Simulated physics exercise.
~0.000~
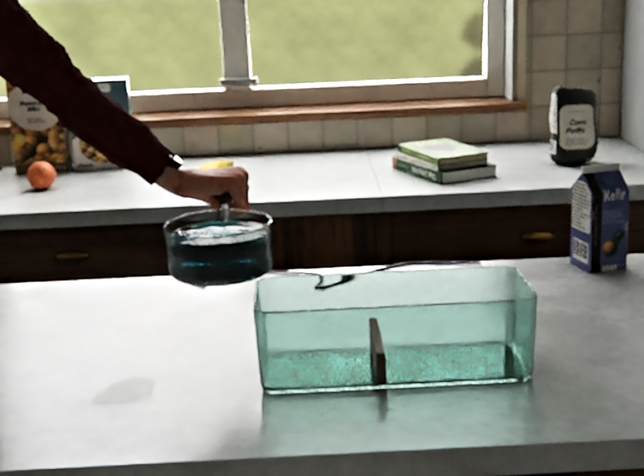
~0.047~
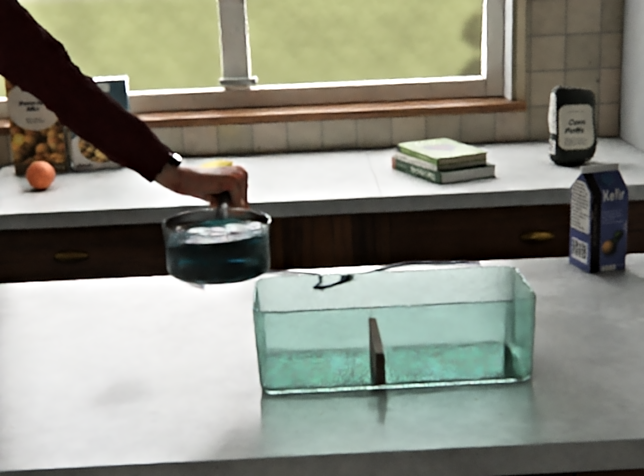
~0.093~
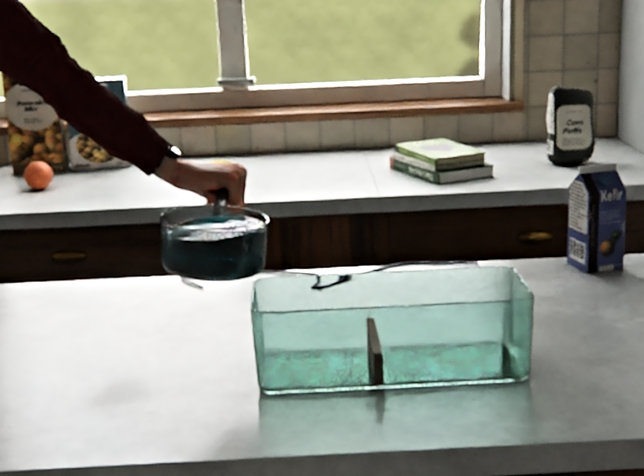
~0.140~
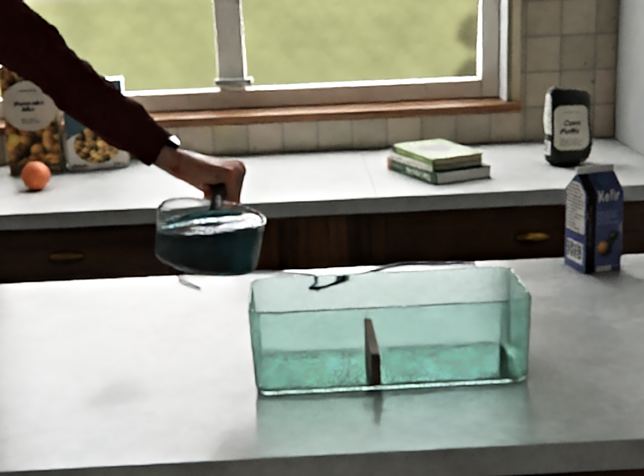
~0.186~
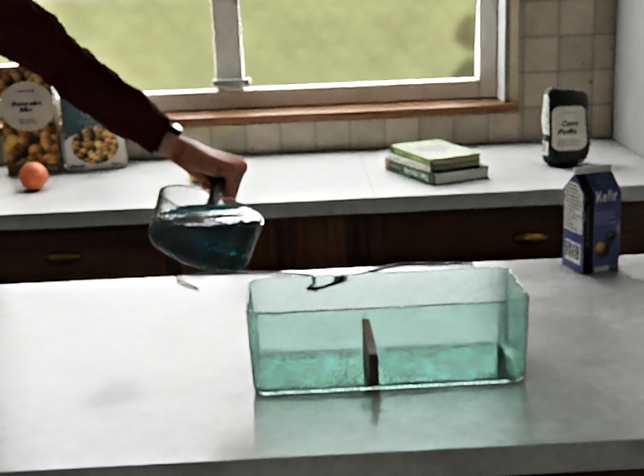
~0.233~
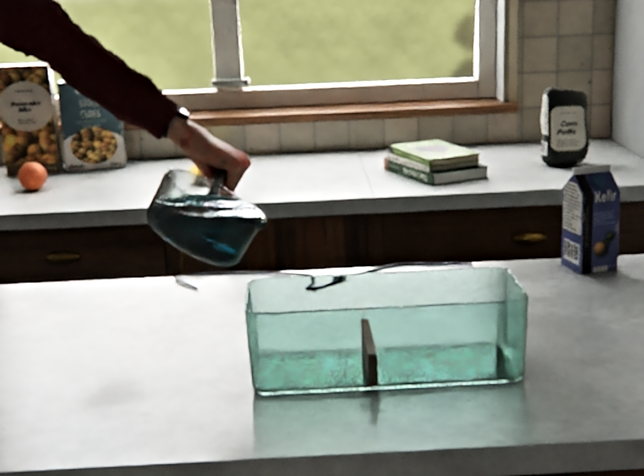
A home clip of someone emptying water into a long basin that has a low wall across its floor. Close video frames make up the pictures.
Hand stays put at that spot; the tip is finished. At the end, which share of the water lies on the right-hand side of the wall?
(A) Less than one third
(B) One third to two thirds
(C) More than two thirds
Less than one third (A).
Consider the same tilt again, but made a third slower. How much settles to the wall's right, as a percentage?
Estimate: Around 10 %.
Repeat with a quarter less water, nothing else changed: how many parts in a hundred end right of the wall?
Close to 10 per cent.
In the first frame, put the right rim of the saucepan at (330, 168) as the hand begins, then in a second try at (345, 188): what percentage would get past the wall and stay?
80 and 85 per cent.
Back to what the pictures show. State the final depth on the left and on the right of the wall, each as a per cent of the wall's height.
Left: About 60; right: About 10.
A moment on, the saucepan is tipped on its side and 36 per cent is still to pour, 12 is left of the wall and 0 right of it.
Next, the saucepan is tipped right over and 4 per cent is still to pour, 62 is left of the wall and 22 right of it.
Then the saucepan is tipped right over and 1 per cent is still to pour, 70 is left of the wall and 21 right of it.
Later the saucepan is tipped right over and 0 per cent is still to pour, 73 is left of the wall and 24 right of it.
Finally, 72 per cent lies left of the wall, 25 right of it and 2 outside.
